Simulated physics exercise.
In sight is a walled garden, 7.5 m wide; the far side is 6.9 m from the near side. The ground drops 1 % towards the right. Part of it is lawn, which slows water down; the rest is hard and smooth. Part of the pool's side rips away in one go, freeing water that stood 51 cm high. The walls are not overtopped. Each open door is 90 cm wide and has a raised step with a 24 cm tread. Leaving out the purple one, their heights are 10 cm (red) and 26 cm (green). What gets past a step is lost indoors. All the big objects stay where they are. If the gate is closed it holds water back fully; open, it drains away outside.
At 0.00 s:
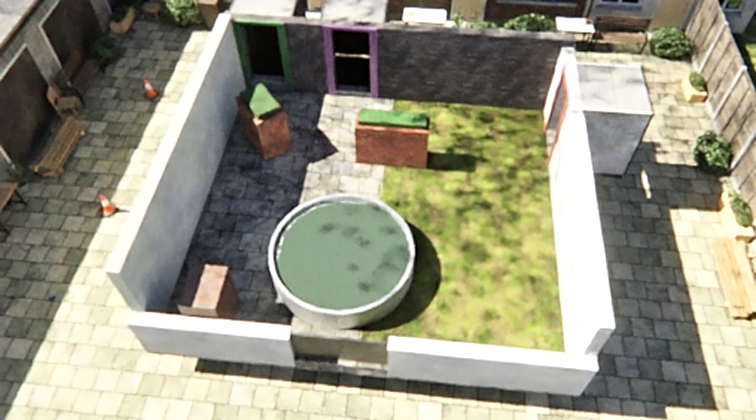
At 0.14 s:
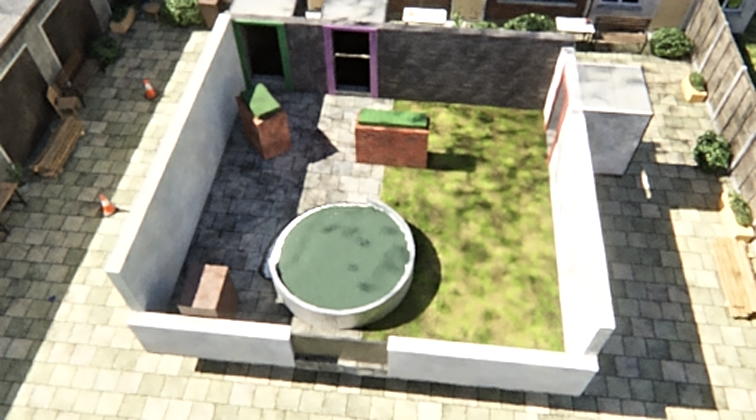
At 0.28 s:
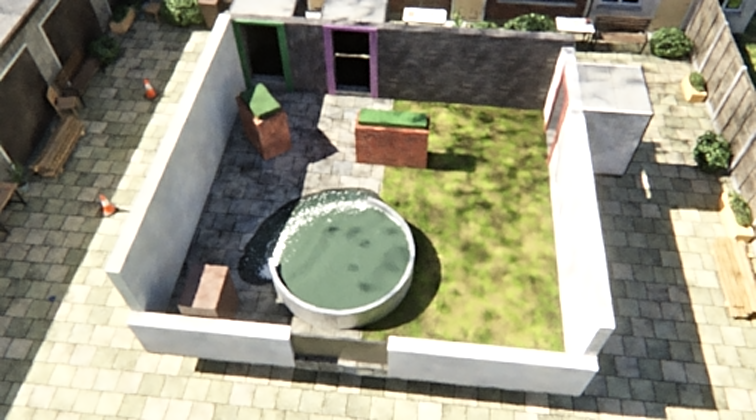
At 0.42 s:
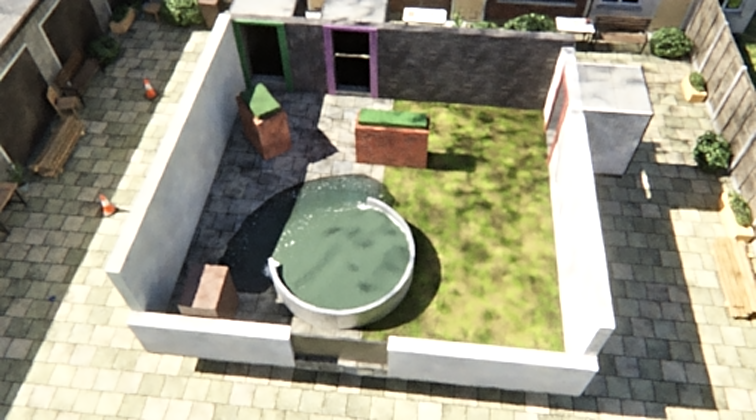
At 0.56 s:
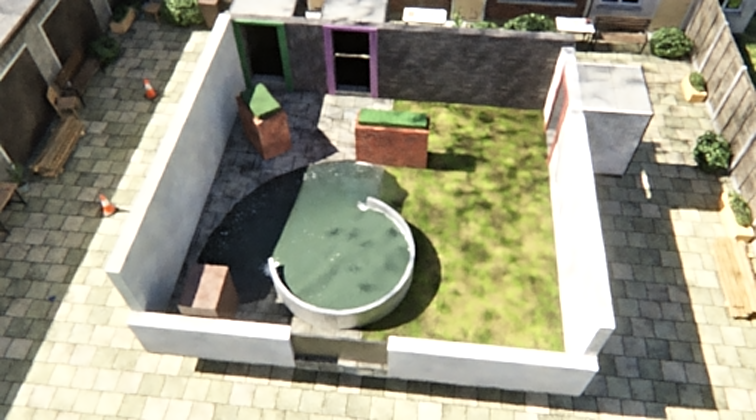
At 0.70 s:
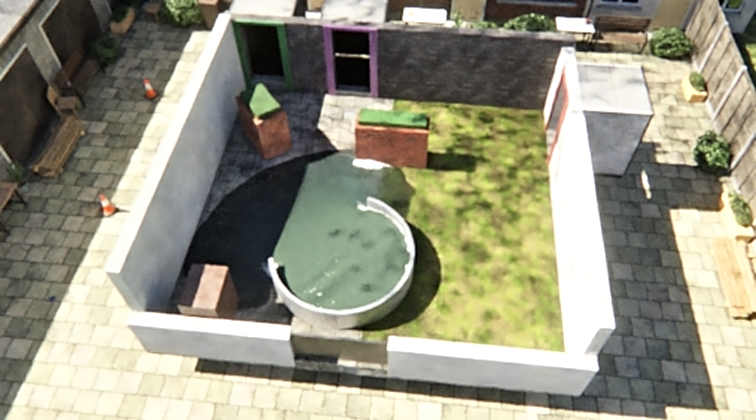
Round pool in a walled garden splitting open on its far side, water pouring out and spreading across the paving around a brick block.
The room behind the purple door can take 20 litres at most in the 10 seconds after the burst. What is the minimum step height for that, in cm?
At least 13.5 cm or so.
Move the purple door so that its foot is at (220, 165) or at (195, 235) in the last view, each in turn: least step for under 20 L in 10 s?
Roughly 21 and 16 cm.
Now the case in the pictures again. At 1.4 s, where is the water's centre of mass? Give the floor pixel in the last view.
Around (317, 239).
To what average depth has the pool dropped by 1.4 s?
Some 31 cm.
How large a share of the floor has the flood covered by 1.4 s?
About 30 per cent.
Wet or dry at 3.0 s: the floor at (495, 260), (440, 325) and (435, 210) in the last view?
In turn: Not reached, still dry, flooded.
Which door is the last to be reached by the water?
It is the red one.
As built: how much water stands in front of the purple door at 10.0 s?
Some 4.5 cm.
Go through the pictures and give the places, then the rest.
Still water, 51 cm deep, in the pool at (342, 252); the purple door at (352, 64) is dry, in the first picture.
Water pours out on the far side and has run 0.3 m, to a hidden place; about 6 cm deep outside, 51 cm at the back, in the second picture.
Water pours out on the far side and has run 0.7 m, to (361, 190); about 8 cm deep outside, 51 cm at the back, in the third picture.
Water pours out on the far side and has run 1.1 m, to a hidden place; about 7 cm deep outside, 51 cm at the back, in the fourth picture.
The front is at a hidden place, 1.5 m from the gap on the far side; 6.6 m2 of floor is wet, 51 cm left at the back, in the fifth picture.
The front is at (349, 151), 1.8 m from the gap on the far side; 8.7 m2 of floor is wet, 51 cm left at the back; the purple door at (352, 64), 4.1 m from the gap, is still 1.9 m from the nearest water, in the sixth picture.
After 1.4 s water covers 30 % of the floor, deepest (23 cm) near (209, 218); it has not reached the purple door.
After 3.0 s water covers 50 % of the floor, deepest (36 cm) near (227, 145); 17 cm at the purple door, 2 litres in over its 13 cm step.
After 10.0 s water covers 95 % of the floor, deepest (10 cm) near (547, 196); 5 cm at the purple door, 25 litres in over its 13 cm step.
At the purple door as built, the water arrived by 1.7 s and peaked near 18 cm at 3.2 s.
Run again over the same 10 s with other heights there, 29 litres in over 12.5 cm, 5 litres over 17 cm. The limit of 20 litres is kept from about 13.5 cm up.
